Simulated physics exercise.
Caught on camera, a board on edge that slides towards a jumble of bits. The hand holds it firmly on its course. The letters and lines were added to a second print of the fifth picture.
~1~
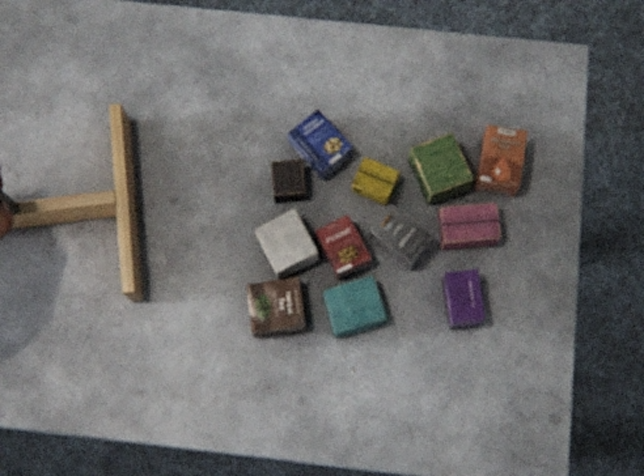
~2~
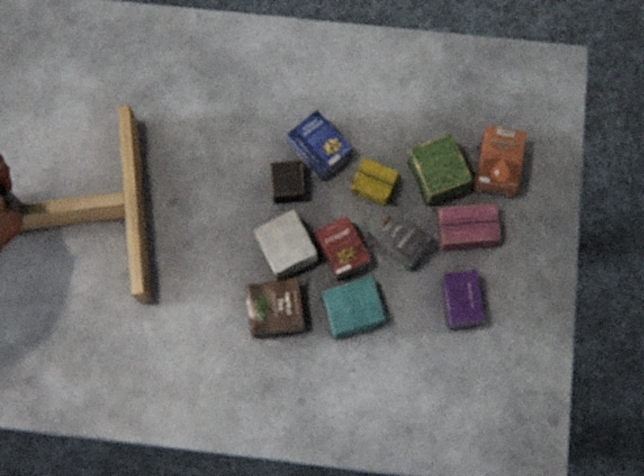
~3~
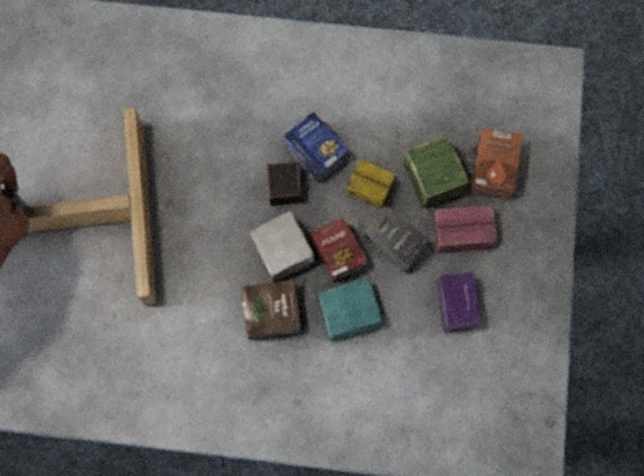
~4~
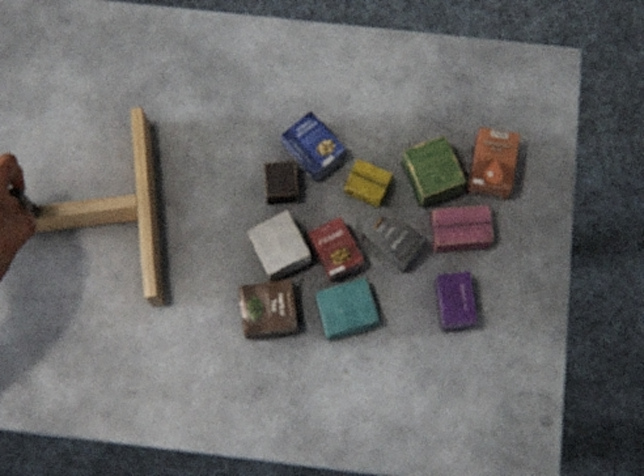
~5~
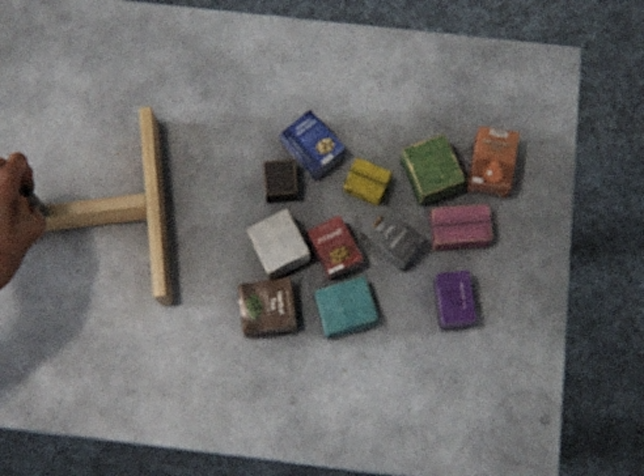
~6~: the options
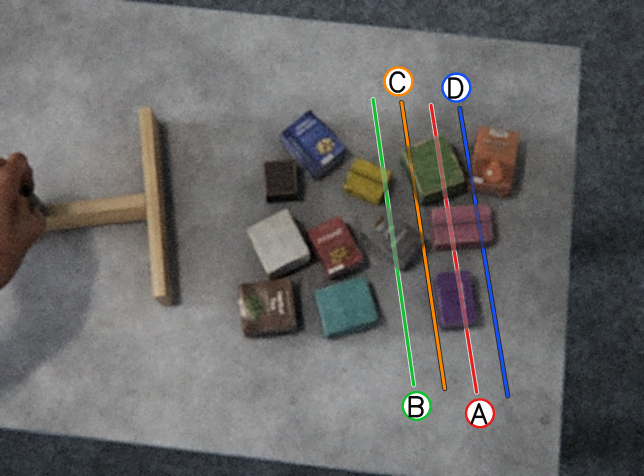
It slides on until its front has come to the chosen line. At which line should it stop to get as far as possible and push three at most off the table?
It should halt at A.
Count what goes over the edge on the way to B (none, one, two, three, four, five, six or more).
By then, none.
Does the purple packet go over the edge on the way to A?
Yes.
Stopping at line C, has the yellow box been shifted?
By then, yes.
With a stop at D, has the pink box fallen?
Yes.
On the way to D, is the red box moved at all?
Yes.
On the marked copy, A at (453, 243); B at (393, 236); C at (423, 240); D at (483, 246).
Following A. Soon after the start, board (260, 211); brown packet (306, 310); turquoise block (360, 308).
Later, board (369, 223); pink box (524, 229); purple packet (512, 303).
In the end, board (452, 232); purple packet over the edge; pink box over the edge; two fallen.
As for the rest, B is within the limit but short; C is within the limit but short; D drops four.
